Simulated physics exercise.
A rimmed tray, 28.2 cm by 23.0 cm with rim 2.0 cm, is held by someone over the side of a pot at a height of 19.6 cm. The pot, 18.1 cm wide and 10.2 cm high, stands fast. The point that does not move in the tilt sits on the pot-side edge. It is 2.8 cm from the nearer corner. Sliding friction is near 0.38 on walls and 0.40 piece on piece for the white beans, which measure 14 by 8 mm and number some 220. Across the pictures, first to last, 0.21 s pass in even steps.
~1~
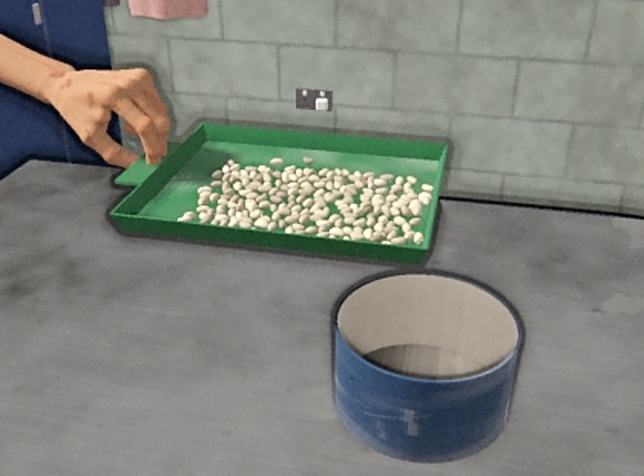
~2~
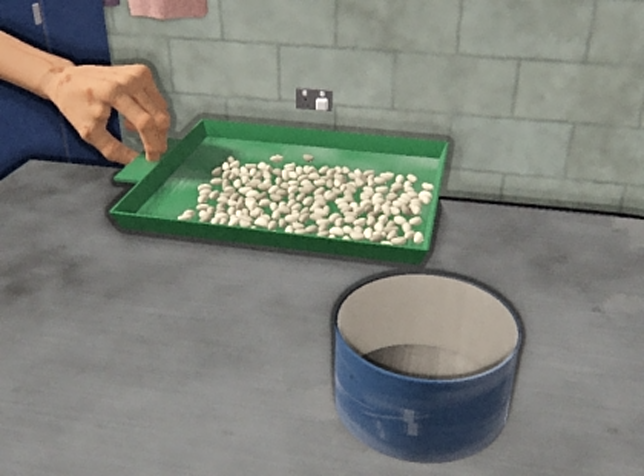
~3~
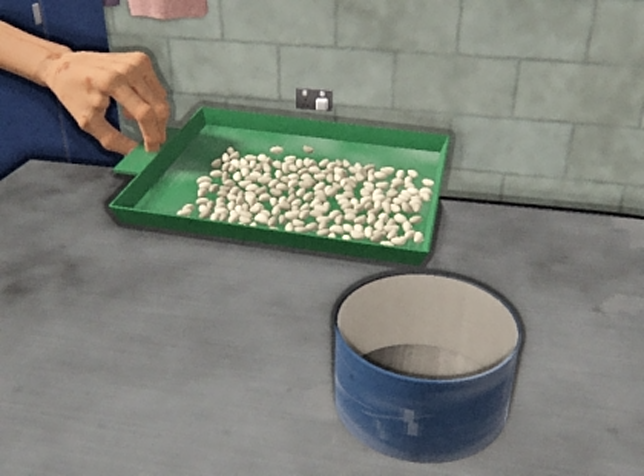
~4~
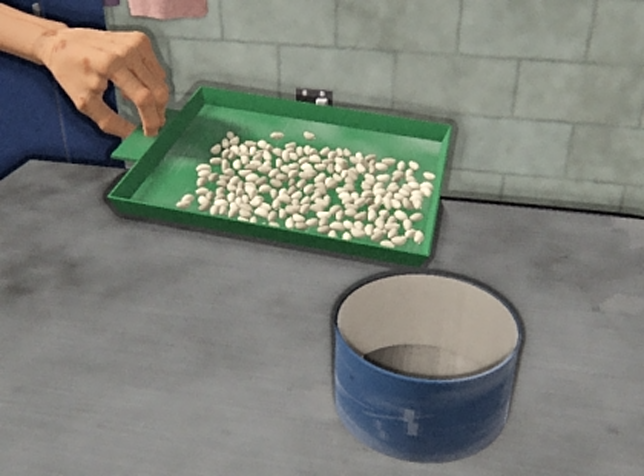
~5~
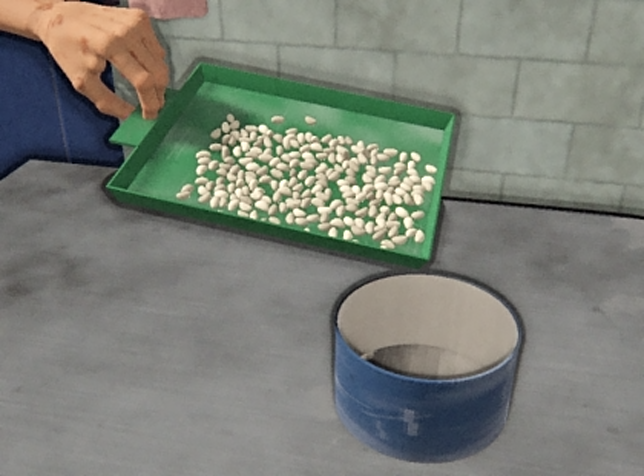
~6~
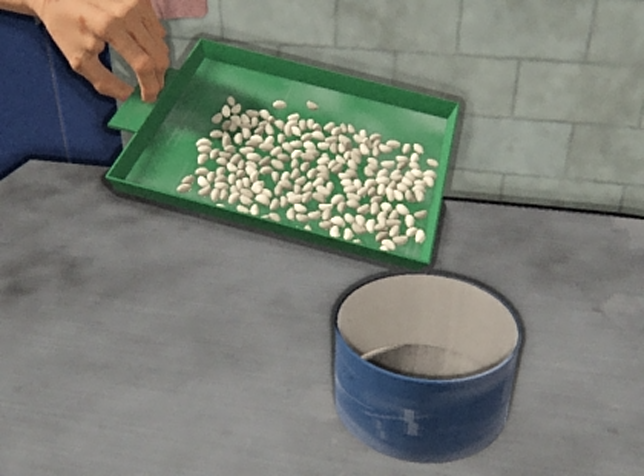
A green tray of pale beans, held by a hand at its left end, started out level, then slowly tilted down toward its front right corner beside a still blue pot as the hand rose.
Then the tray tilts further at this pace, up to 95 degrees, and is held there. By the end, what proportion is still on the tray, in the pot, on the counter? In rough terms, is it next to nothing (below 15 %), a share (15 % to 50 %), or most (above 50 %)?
Roughly: Tray: Next to nothing, pot: A share, counter: Most.
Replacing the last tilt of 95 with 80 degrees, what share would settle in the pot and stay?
Estimated share: About 45 %.
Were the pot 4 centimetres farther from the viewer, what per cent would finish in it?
Then about 0 per cent.
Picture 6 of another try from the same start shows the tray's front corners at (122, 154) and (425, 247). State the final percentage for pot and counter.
Pot: 75, counter: 25.
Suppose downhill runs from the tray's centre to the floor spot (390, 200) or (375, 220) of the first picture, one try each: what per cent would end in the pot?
Around 45 % for the first direction, around 60 % for the second.
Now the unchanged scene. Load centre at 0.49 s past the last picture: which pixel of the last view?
The middle of the load should be at about (407, 280) by then.
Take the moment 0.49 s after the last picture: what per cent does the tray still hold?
Some 60 per cent of the load.
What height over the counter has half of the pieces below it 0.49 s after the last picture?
Around 20 cm up.
Then, 0.29 s after the last picture, tilt 56 degrees; the tray holds 100 %, the pot 0 %.
Then, 0.49 s after the last picture, tilt 82 degrees; the tray holds 60 %, the pot 5 %.
Then, 0.80 s after the last picture, tilt 95 degrees; the tray holds 0 %, the pot 40 %.
In the end, tray 0 %, pot 40 %, counter 60 %.
